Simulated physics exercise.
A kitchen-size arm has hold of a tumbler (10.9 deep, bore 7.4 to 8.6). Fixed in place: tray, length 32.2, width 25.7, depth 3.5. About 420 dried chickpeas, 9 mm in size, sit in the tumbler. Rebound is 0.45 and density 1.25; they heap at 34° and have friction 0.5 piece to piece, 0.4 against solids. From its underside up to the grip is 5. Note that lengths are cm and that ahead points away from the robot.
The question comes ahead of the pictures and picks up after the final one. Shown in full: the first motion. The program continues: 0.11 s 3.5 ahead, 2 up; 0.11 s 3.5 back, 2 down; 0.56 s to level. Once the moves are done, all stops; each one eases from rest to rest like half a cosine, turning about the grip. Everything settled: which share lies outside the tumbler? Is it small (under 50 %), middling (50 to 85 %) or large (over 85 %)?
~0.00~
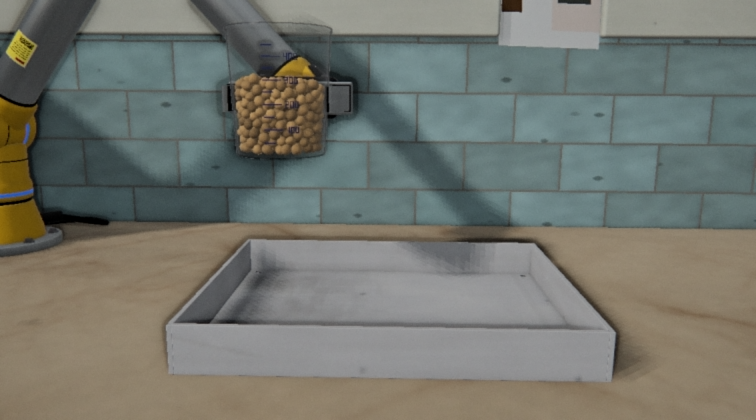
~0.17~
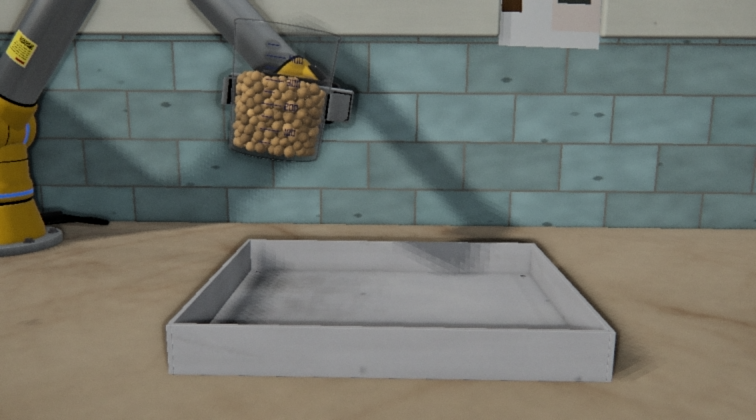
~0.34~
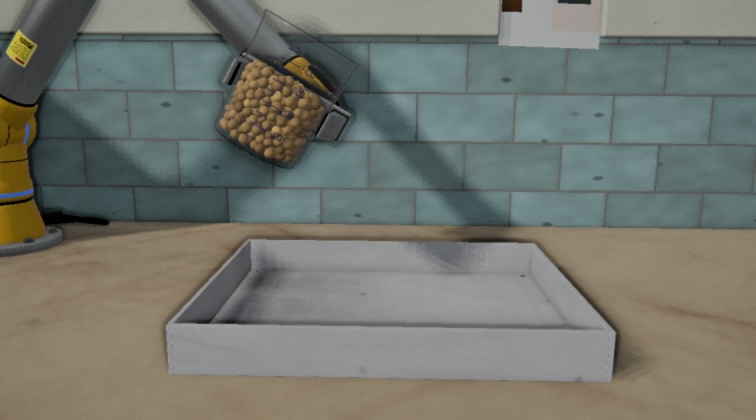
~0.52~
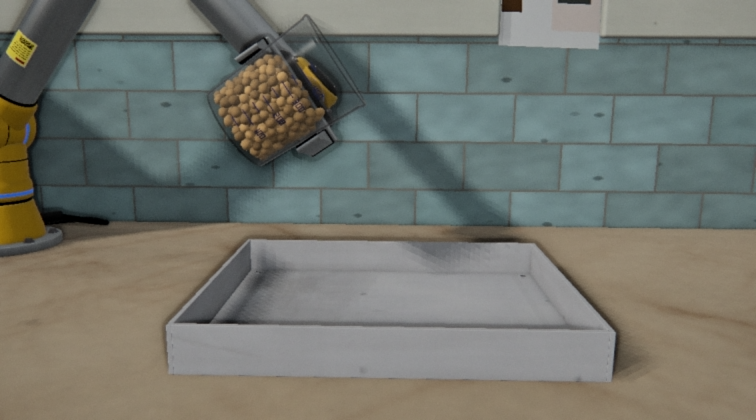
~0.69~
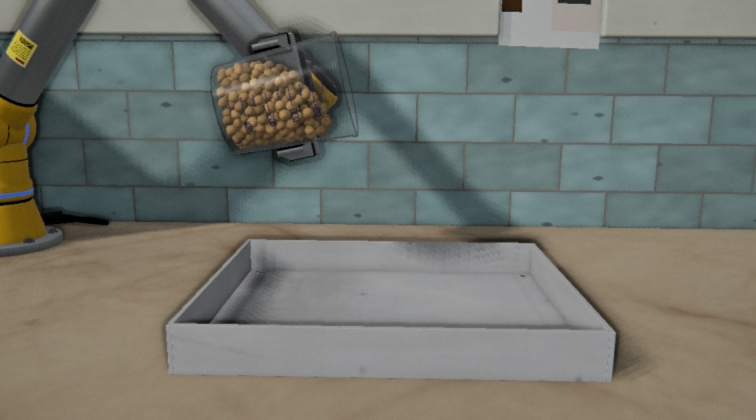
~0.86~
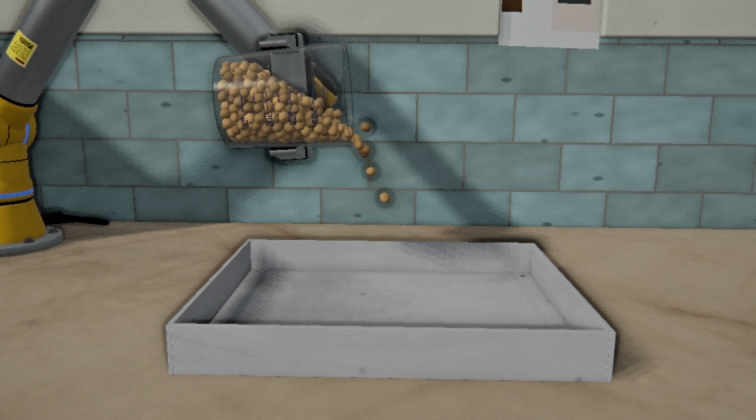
Middling.
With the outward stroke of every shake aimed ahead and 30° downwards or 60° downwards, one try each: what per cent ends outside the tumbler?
You'd get about 35 per cent with the first setting and about 15 per cent with the second.
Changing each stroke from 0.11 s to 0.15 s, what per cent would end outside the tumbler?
That change gives some 40 percent.
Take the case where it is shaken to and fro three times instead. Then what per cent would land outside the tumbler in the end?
Estimate for that case: 90 %.
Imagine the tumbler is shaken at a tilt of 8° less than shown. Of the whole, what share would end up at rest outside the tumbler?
Estimate: Around 50 per cent.
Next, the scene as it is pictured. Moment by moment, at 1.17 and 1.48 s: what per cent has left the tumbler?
The share out is 60 per cent at the earlier time and 65 per cent at the later one.
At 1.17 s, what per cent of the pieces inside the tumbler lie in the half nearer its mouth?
Something near 80 per cent is there.
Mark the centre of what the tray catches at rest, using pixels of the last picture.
Roughly at (468, 307) in the last picture.
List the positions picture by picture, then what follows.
The first frame shows the tumbler middle at (280, 94), level; upper third of the load around (279, 92), from x 240 to 320, top at y 80; 422 in the tumbler.
The second frame shows the tumbler middle at (281, 94), tilted 8° forward; upper third of the load around (276, 92), from x 240 to 320, top at y 75.
The third frame shows the tumbler middle at (283, 95), tilted 30° forward; upper third of the load around (270, 92), from x 225 to 320, top at y 65.
The fourth frame shows the tumbler middle at (284, 96), tilted 56° forward; upper third of the load around (267, 85), from x 220 to 320, top at y 60.
The fifth frame shows the tumbler middle at (285, 98), tilted 78° forward; upper third of the load around (262, 84), from x 220 to 325, top at y 65.
The sixth frame shows the tumbler middle at (285, 99), tilted 86° forward; upper third of the load around (255, 89), from x 225 to 385, top at y 65; 418 in the tumbler, 4 in flight or on a rim.
After 1.17 s, tilted 80° forward, highest piece 20 above the table; 188 in the tray, 162 in the tumbler, 72 in flight or on a rim.
After 1.48 s, tilted 15° forward, highest piece 23 above the table; 277 in the tray, 141 in the tumbler, 1 on the table or floor, 3 in flight or on a rim.
After 1.84 s, level, highest piece 20 above the table; 280 in the tray, 141 in the tumbler, 1 on the table or floor.
After 2.89 s, level, highest piece 20 above the table; 280 in the tray, 141 in the tumbler, 1 on the table or floor.
In the end, 280 in the tray, 141 in the tumbler, 1 on the table or floor. That is 67 % outside the tumbler.
